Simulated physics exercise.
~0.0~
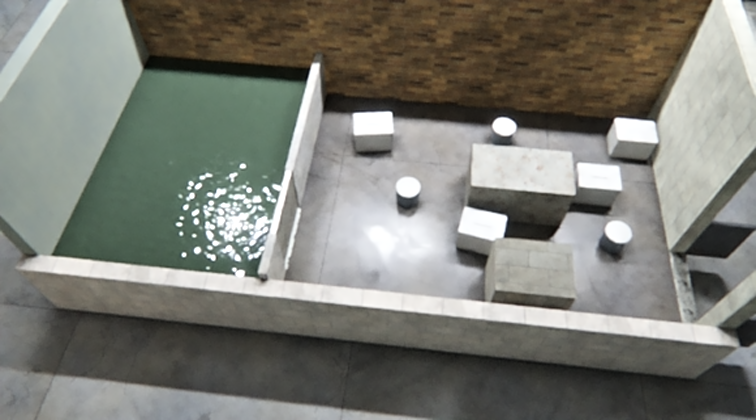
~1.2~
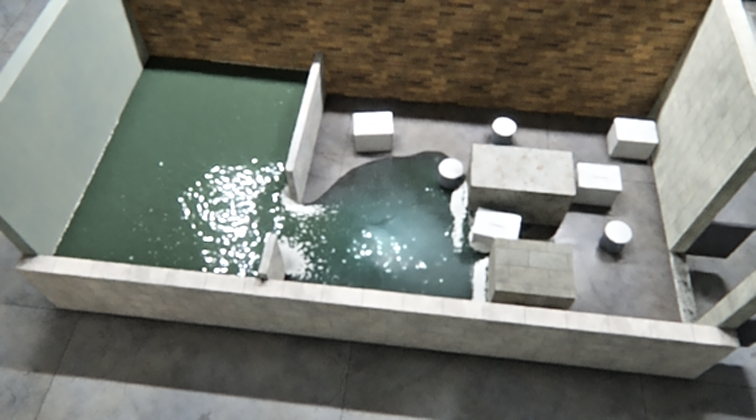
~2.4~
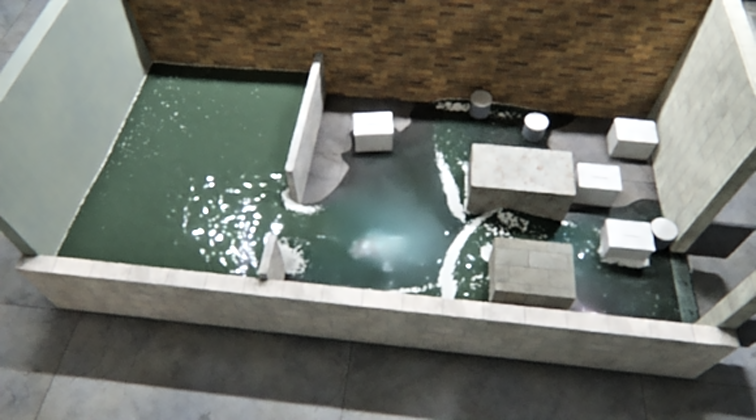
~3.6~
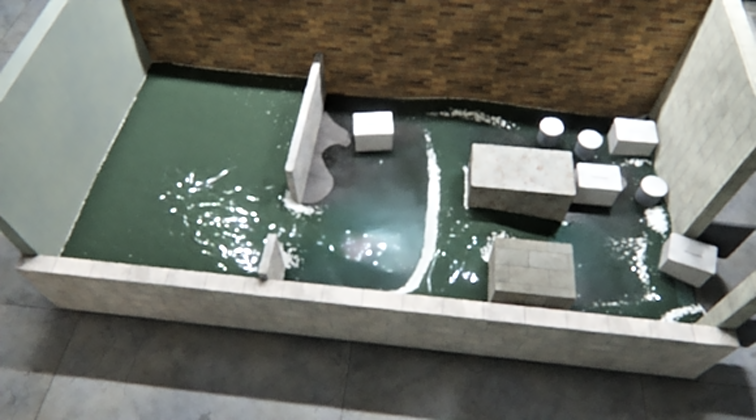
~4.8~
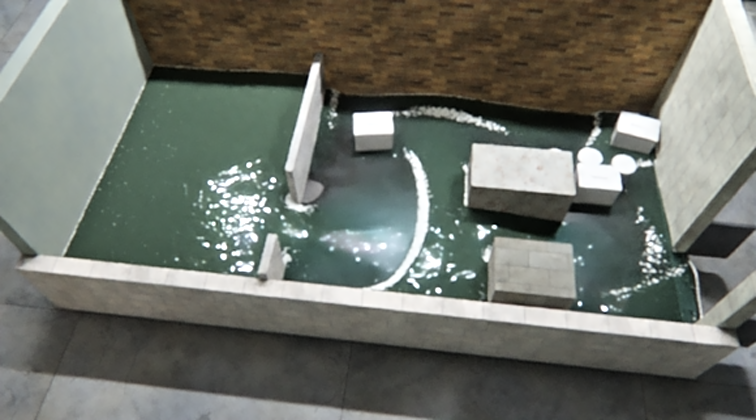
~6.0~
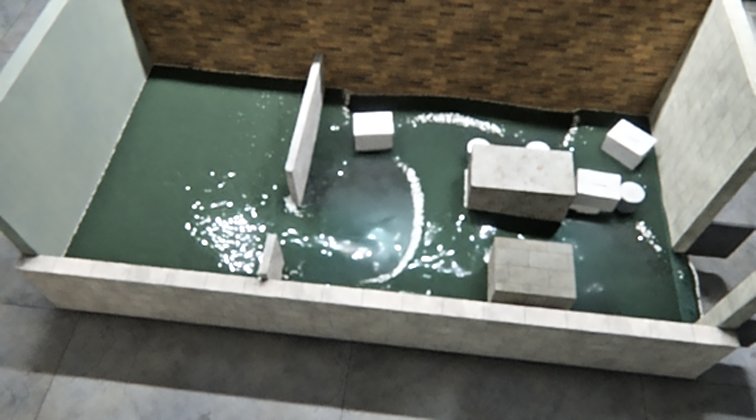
Green water stands behind a partition at the left of a walled basin, while white chests and round pails sit around two large blocks on the dry floor to the right. The partition's door gives way, and the water pours through the gap, spreading toward the blocks. It sweeps a chest and some pails to the right, past the blocks, as the floor floods. One chest reaches the opening at the right end and goes out of view. A curved white ripple lingers near the middle, and pails drift back leftward around the rear block as water covers the floor.
